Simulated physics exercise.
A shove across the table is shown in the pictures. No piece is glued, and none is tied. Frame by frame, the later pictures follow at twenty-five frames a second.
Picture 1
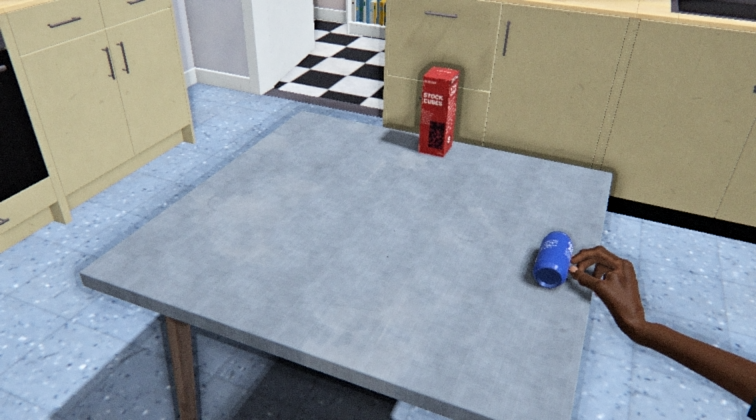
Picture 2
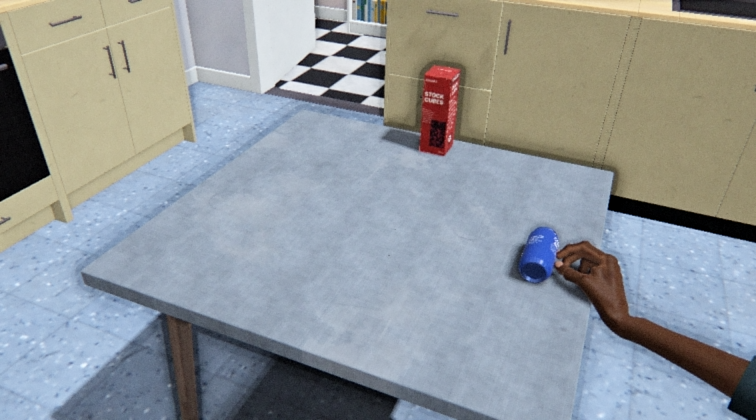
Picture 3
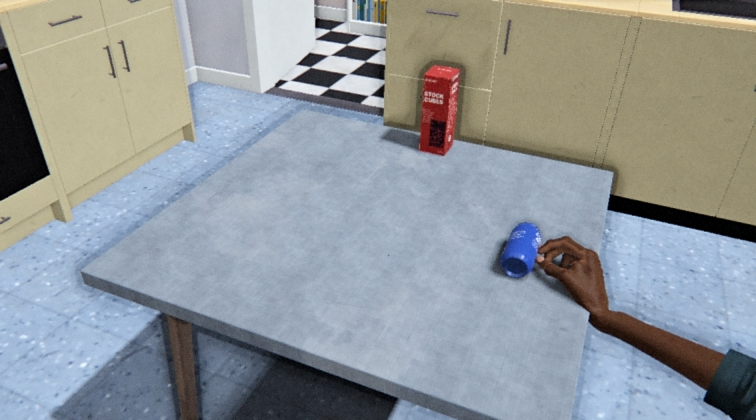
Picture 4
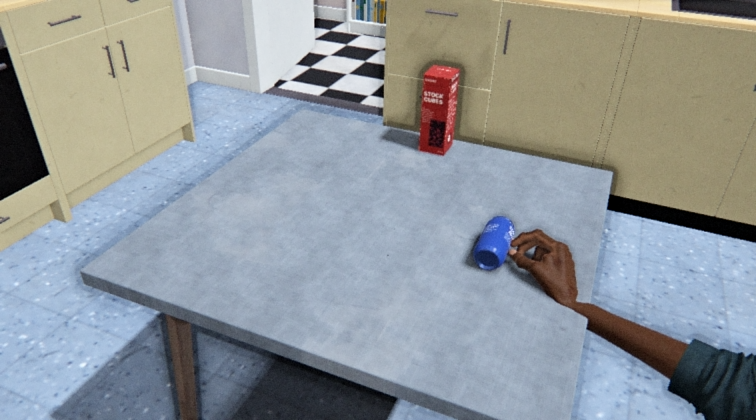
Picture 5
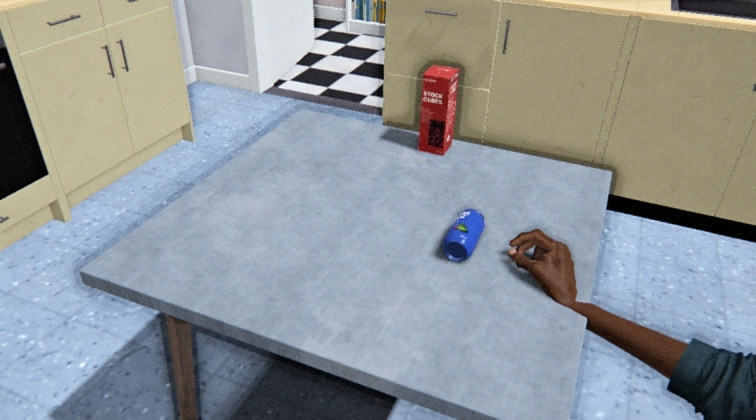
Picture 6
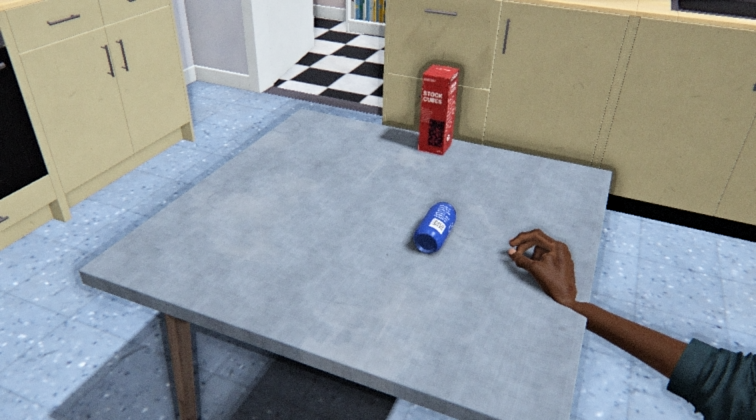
The video shows a hand pushing a blue can lying on its side leftward across a gray table, near a red box; the hand then stays back while the can rolls farther left and slightly away.
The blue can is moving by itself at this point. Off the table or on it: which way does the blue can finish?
Off the table.
Then, 0.30 s on from there, blue can shifted well along near (255, 181).
Then, 0.70 s on from there, blue can now off the table.
In the end, off the table, blue can.
